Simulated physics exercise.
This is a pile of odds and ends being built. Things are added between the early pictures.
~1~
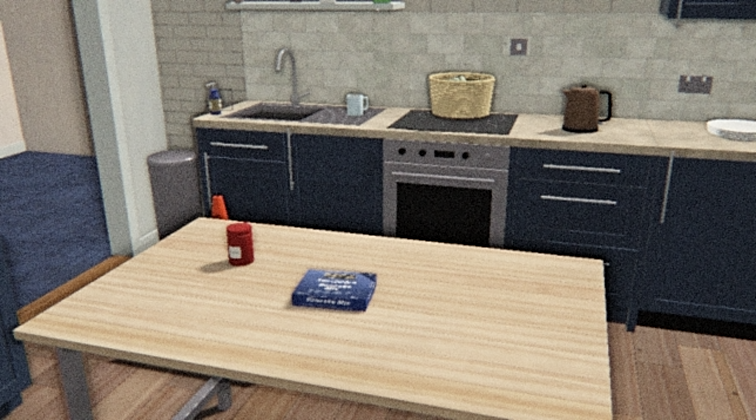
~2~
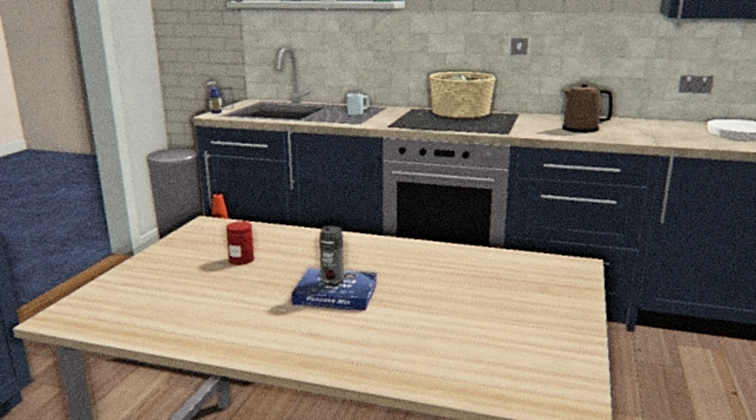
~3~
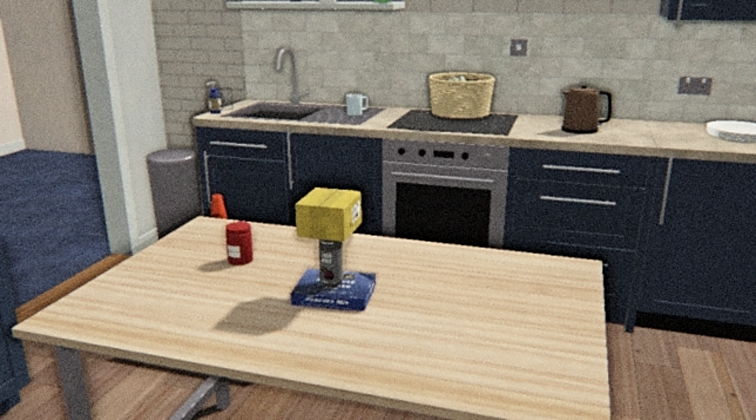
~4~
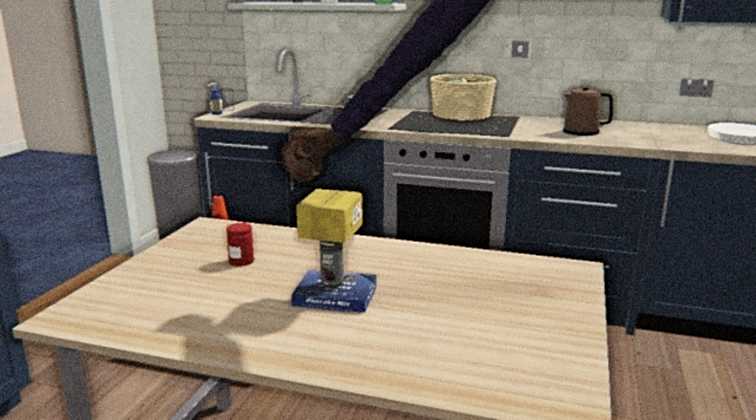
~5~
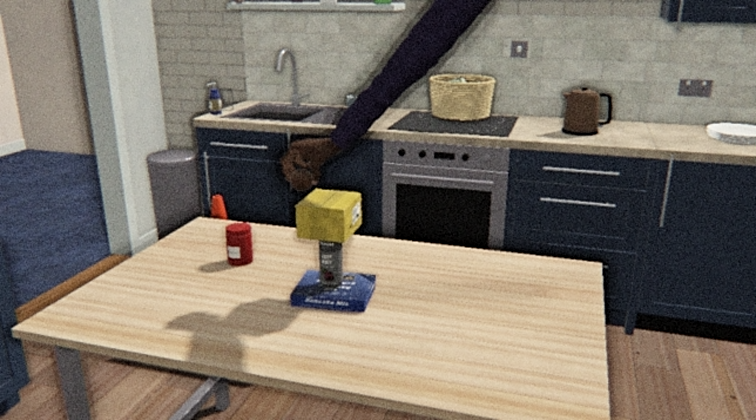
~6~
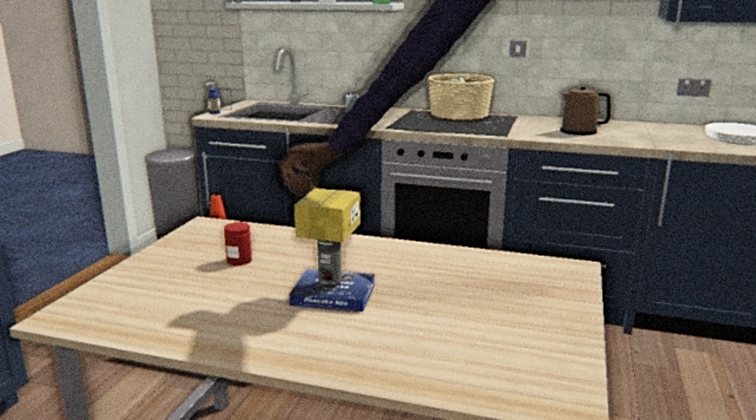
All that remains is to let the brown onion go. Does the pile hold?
Here the pile gives way.
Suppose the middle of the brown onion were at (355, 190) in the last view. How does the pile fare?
Then it gives way.
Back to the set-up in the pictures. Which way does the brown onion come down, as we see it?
It goes to the left.
Then, 0.30 s past the last view, brown onion now fallen.
Then, 0.40 s past the last view, things are still on the move.
Then, 0.50 s past the last view, as before.
Then, 1.20 s past the last view, nothing new.
Finally, fallen, brown onion; the other 4 still in place. Final places as the last picture's camera would see them, brown onion near (270, 279). The pile loses its balance.
